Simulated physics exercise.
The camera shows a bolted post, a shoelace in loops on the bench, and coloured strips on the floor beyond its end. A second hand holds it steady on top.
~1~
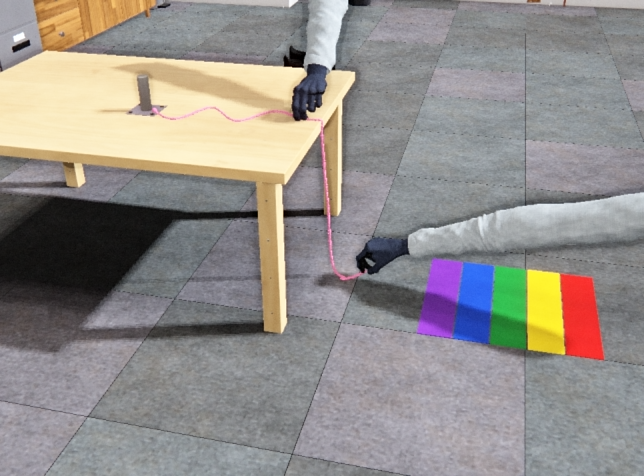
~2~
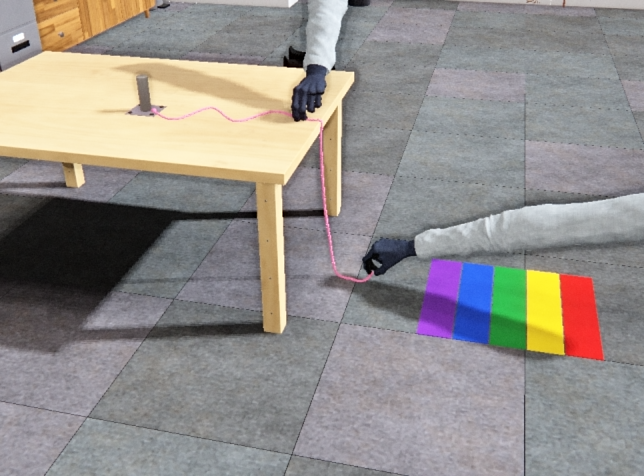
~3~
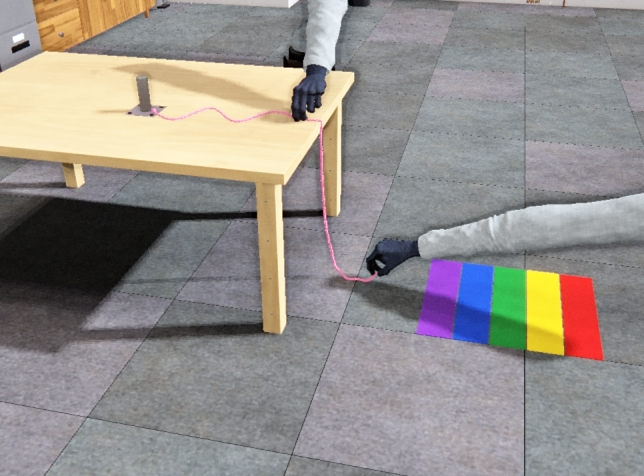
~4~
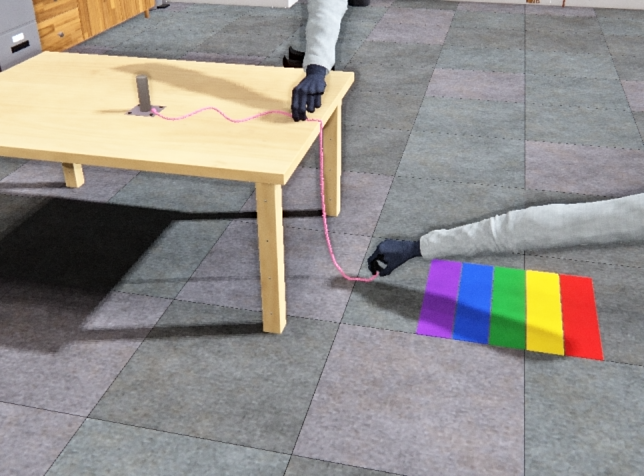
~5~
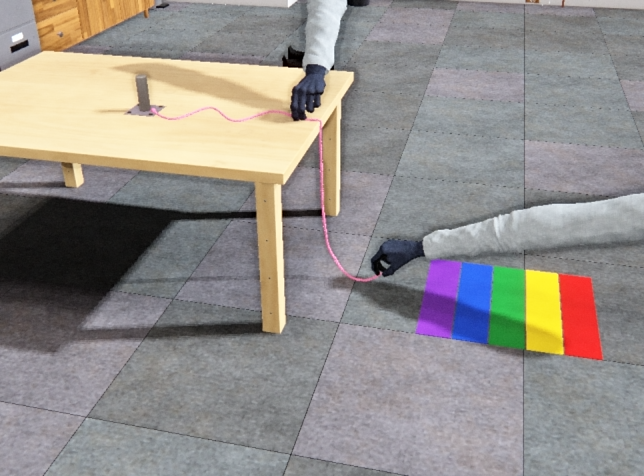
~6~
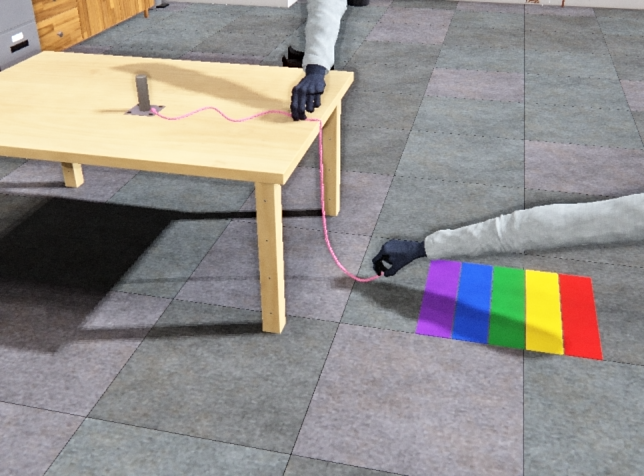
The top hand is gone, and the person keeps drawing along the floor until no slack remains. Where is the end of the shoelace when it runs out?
Above the yellow strip.
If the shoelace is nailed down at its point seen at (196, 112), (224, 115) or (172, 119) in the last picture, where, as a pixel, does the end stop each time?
Approximately at (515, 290), at (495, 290) and at (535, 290), in that order.
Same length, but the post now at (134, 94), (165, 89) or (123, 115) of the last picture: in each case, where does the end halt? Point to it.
In that order: (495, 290), (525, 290) and (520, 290).
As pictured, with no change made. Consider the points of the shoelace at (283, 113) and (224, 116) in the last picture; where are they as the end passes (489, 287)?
Approx. (323, 141); approx. (262, 117).
Soon after, end near (489, 287); over blue.
Then, end near (523, 291); over green.
At full stretch, end near (544, 294); over yellow. The yellow one.
